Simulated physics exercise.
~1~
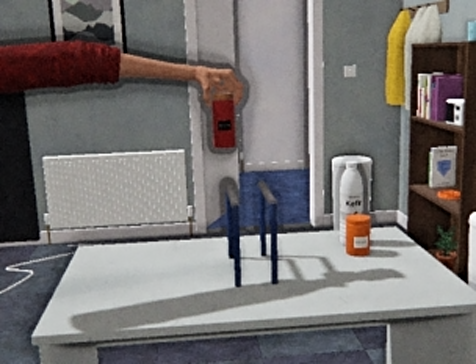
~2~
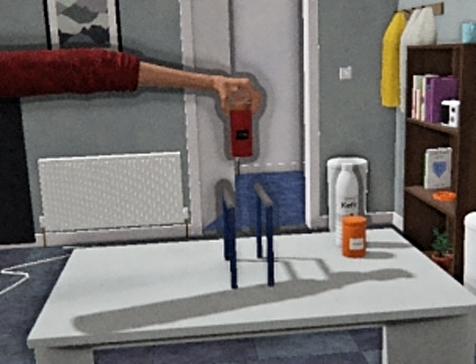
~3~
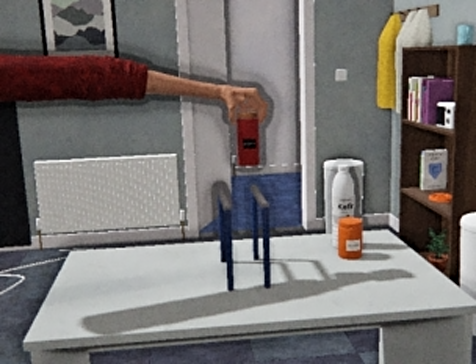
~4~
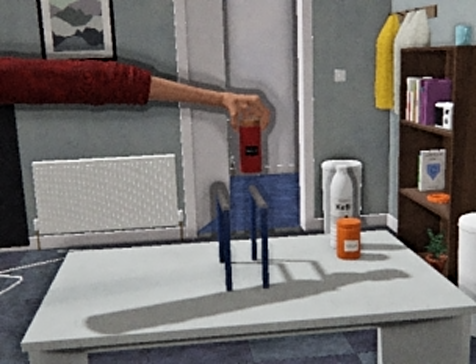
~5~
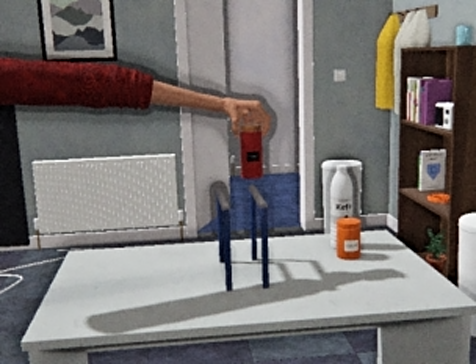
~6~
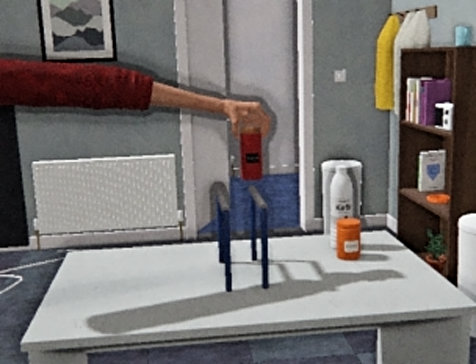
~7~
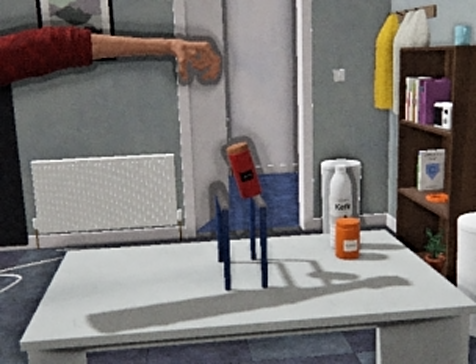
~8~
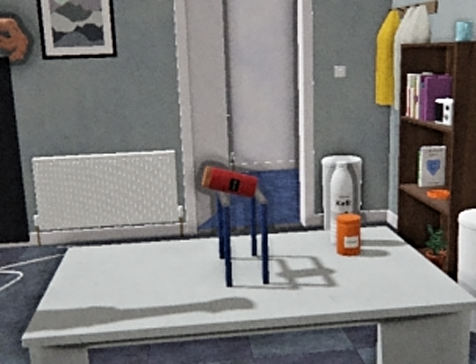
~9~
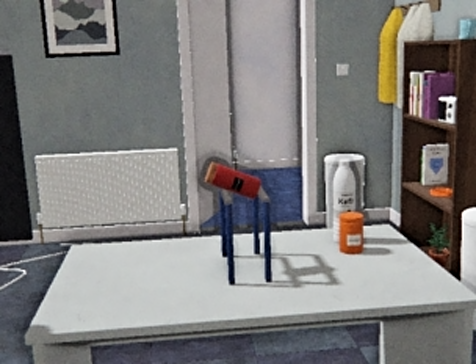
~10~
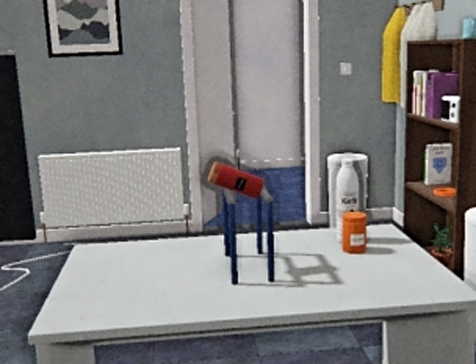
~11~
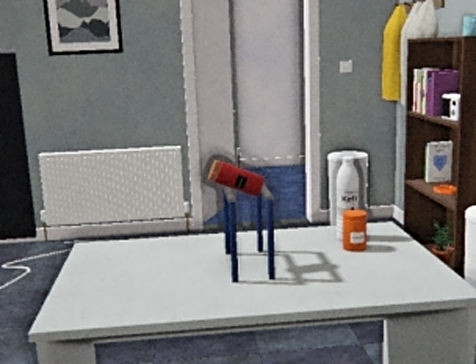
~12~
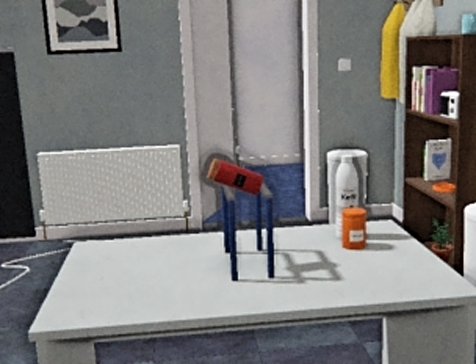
An arm in a red sleeve held a red jar upright over a blue stand on a white table, lowered it and let go, then drew back as the jar tipped left and lodged on its side across the top.
